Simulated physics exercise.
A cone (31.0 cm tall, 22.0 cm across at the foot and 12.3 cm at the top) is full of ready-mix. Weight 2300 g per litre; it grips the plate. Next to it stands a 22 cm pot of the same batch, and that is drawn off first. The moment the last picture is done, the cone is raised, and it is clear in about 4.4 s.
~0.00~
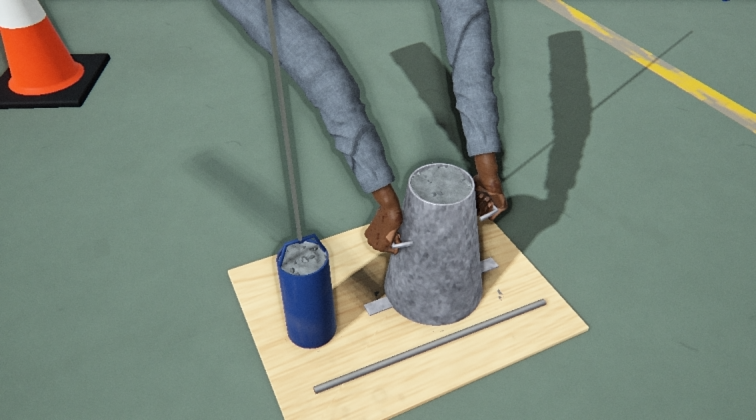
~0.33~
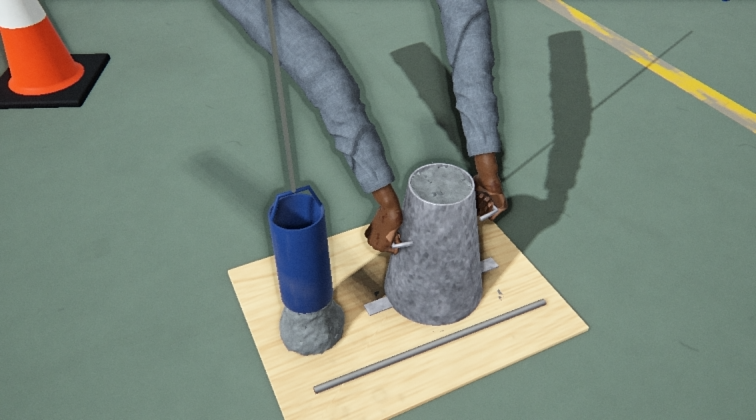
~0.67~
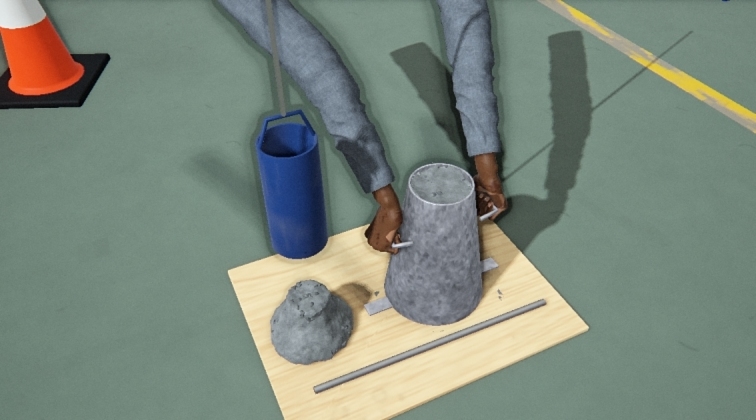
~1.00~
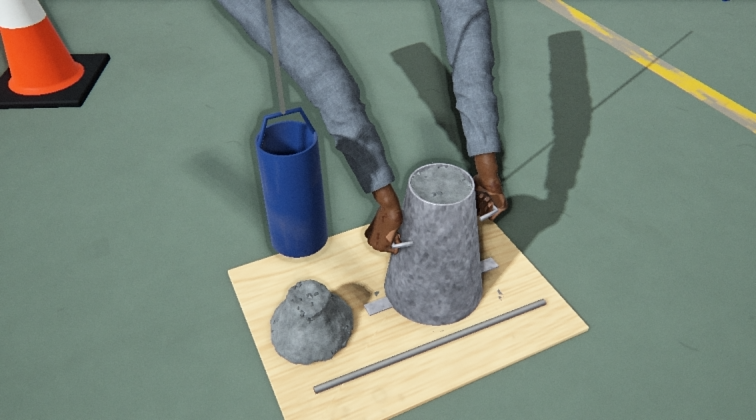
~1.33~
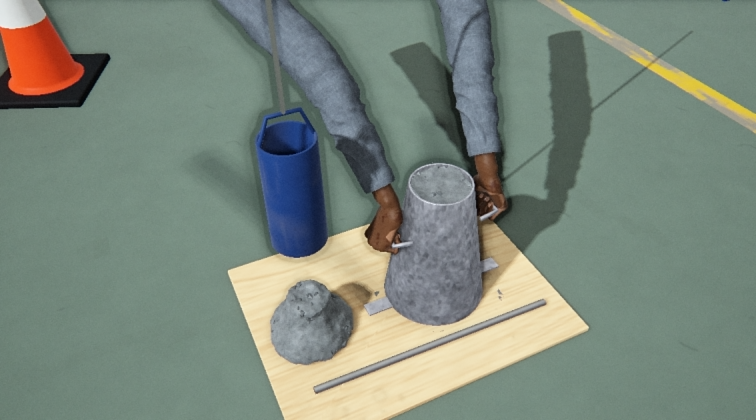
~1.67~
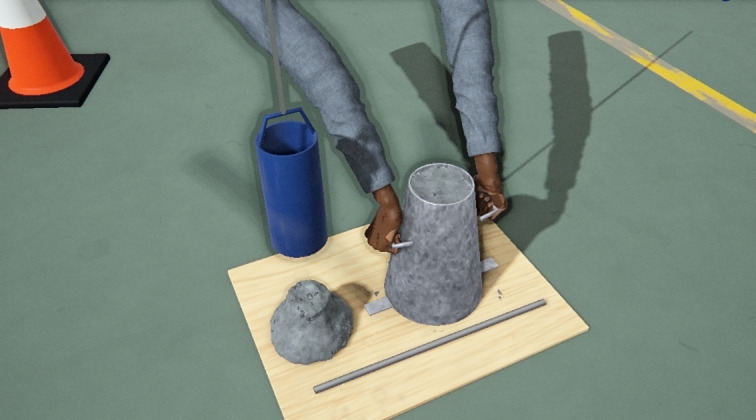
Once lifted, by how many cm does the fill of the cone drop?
About 14 cm.
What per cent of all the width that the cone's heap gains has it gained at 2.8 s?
Roughly 80 per cent.
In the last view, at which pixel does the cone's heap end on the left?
Roughly at pixel (360, 285).
After 2.8 s, the cone is up 7.6 cm; the ready-mix has come down 11 cm to 20 cm and is 32 cm wide.
After 3.9 s, the cone is up 20 cm; the ready-mix has come down 14 cm to 17 cm and is 34 cm wide.
After 5.0 s, the cone is up 32 cm; the ready-mix has come down 14 cm to 17 cm and is 34 cm wide.
After 6.3 s, the cone is clear; the ready-mix has come down 14 cm to 17 cm and is 34 cm wide.
After 6.8 s, at rest, the cone is clear; the ready-mix has come down 14 cm to 17 cm and is 34 cm wide.
